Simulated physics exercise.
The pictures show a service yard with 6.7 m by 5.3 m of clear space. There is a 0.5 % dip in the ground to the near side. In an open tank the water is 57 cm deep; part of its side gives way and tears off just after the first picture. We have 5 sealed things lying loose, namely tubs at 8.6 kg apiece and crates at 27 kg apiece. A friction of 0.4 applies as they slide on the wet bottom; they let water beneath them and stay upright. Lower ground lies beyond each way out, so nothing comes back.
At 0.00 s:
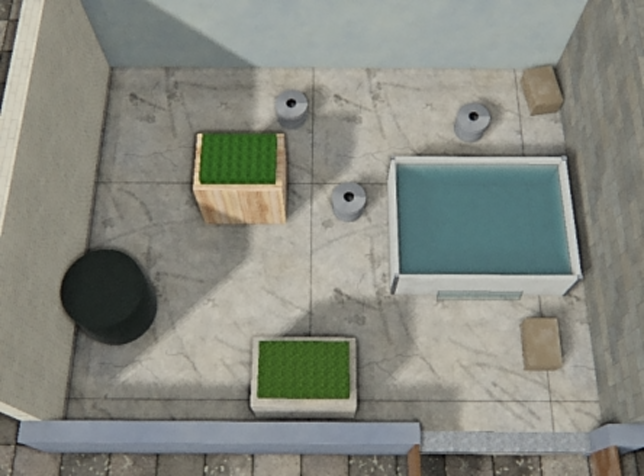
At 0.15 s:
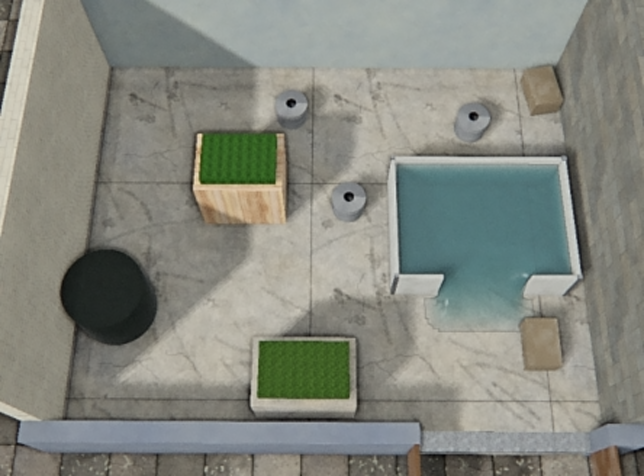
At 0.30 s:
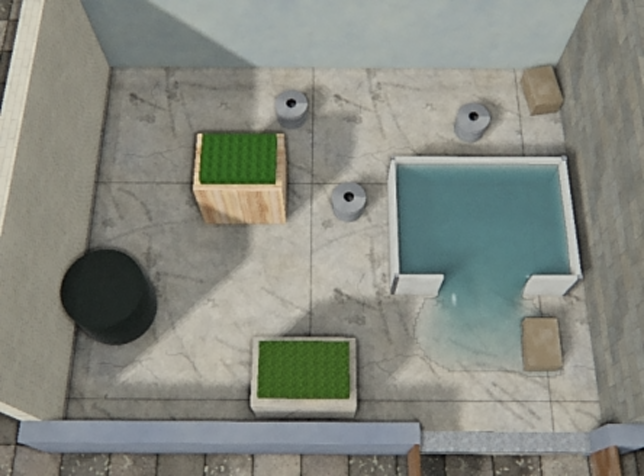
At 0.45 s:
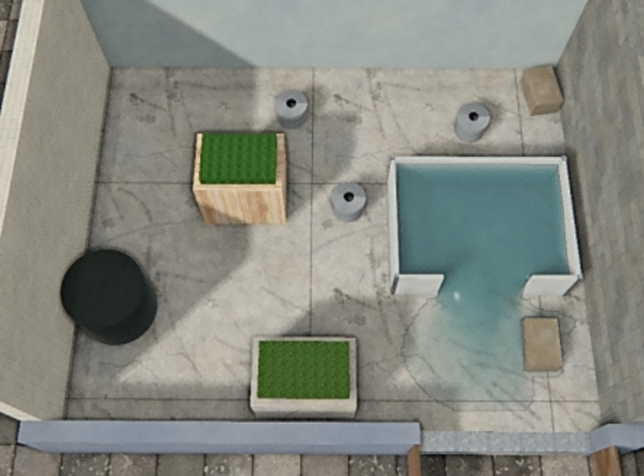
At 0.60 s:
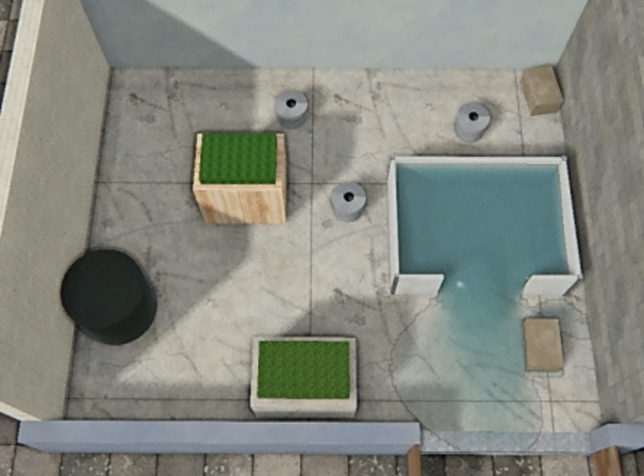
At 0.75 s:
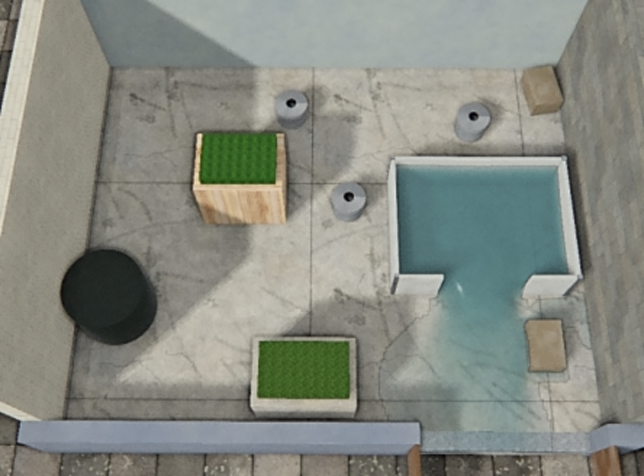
At the start, a white-walled tank of blue-green water stands closed in a paved yard with planters, a dark round container and small grey tubs. Then a section of its near wall gives way, and water pours out, fanning across the paving around a box and reaching the yard's near edge.
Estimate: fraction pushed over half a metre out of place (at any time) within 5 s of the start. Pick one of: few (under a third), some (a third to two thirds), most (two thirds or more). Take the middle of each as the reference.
Few.
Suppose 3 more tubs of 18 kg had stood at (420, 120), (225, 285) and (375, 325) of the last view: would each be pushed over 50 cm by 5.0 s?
In that order: Short of it, under, short of it.
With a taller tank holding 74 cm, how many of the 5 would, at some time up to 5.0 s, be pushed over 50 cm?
That would give 1.
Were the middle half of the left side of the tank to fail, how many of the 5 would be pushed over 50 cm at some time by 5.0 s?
Then it comes to 2.
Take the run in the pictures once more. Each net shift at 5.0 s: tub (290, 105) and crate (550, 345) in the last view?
Object 1: 0 cm. Object 2: 50 cm.
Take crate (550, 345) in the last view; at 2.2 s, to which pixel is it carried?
About pixel (583, 349).
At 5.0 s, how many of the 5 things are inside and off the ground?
I'd say 0 of them.
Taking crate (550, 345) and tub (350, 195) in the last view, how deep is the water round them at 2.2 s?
Some 4 cm at the first, some 0 cm at the second.
After 1.1 s 0 of 5 are over 50 cm from their spots; 0 afloat.
After 2.2 s 0 of 5 are over 50 cm from their spots; 0 afloat.
After 3.5 s 0 of 5 are over 50 cm from their spots; 0 afloat.
After 5.0 s 0 of 5 are over 50 cm from their spots, and 0 have been at some point; 0 afloat.
